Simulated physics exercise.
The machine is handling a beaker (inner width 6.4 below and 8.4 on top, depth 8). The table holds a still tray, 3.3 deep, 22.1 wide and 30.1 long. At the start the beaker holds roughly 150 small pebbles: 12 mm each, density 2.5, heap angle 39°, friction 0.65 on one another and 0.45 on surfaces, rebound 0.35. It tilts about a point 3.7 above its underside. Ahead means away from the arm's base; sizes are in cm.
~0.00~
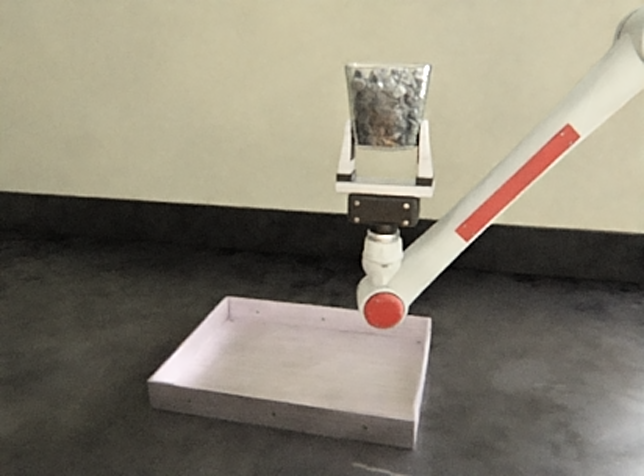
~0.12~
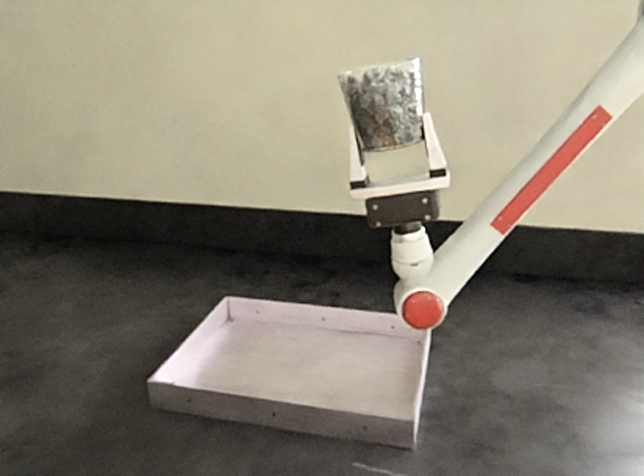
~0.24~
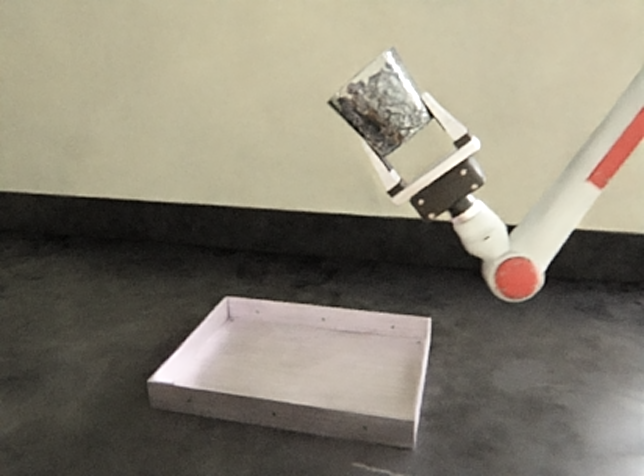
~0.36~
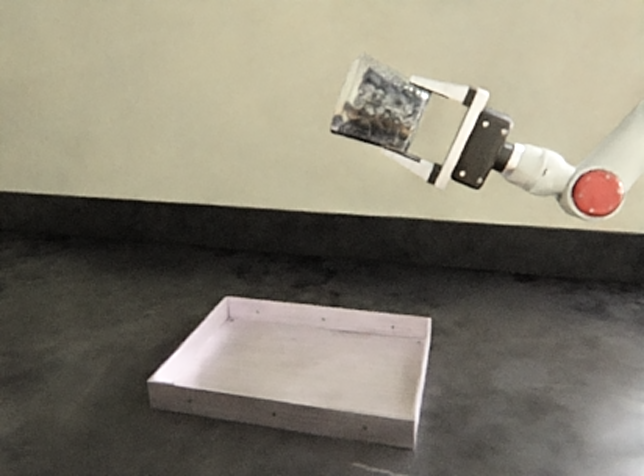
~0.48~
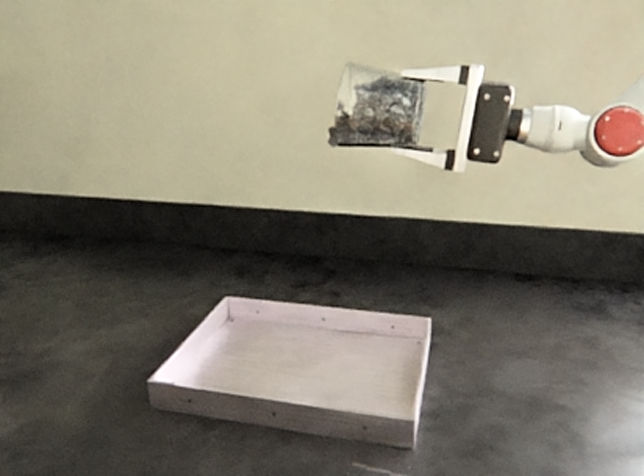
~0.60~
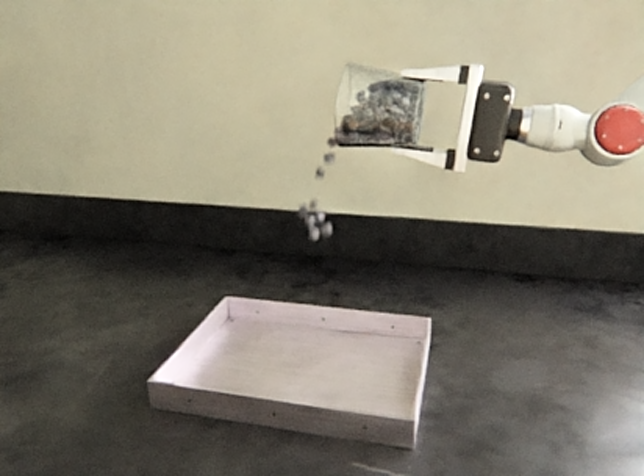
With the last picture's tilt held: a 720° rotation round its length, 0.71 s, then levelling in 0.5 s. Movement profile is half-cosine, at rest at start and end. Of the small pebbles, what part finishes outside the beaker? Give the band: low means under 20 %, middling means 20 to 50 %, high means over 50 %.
Band: Middling.
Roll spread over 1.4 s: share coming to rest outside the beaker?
About 65 %.
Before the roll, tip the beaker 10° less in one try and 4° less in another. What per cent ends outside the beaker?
10 % and 25 %.
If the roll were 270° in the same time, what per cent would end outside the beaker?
Around 45 %.
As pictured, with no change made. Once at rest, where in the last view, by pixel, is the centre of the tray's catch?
The middle lies at roughly (269, 365).
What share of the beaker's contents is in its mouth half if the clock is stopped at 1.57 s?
Mouth-half share: Approx. 45 in a hundred.
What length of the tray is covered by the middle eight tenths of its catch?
That stretch is roughly 14 cm long.
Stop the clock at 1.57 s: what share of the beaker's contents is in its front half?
About 55 percent, I'd say.
After 1.08 s, tipped 85°, highest piece 37 above the table; 116 in the beaker, 24 in the tray, 14 in flight or on a rim.
After 1.57 s, tipped 40°, highest piece 35 above the table; 103 in the beaker, 42 in the tray, 5 on the table or floor, 4 in flight or on a rim.
After 2.01 s, upright, highest piece 38 above the table; 103 in the beaker, 46 in the tray, 5 on the table or floor.
After 2.71 s, upright, highest piece 38 above the table; 103 in the beaker, 46 in the tray, 5 on the table or floor.
At rest, 103 in the beaker, 46 in the tray, 5 on the table or floor. That is 33 % outside the beaker.
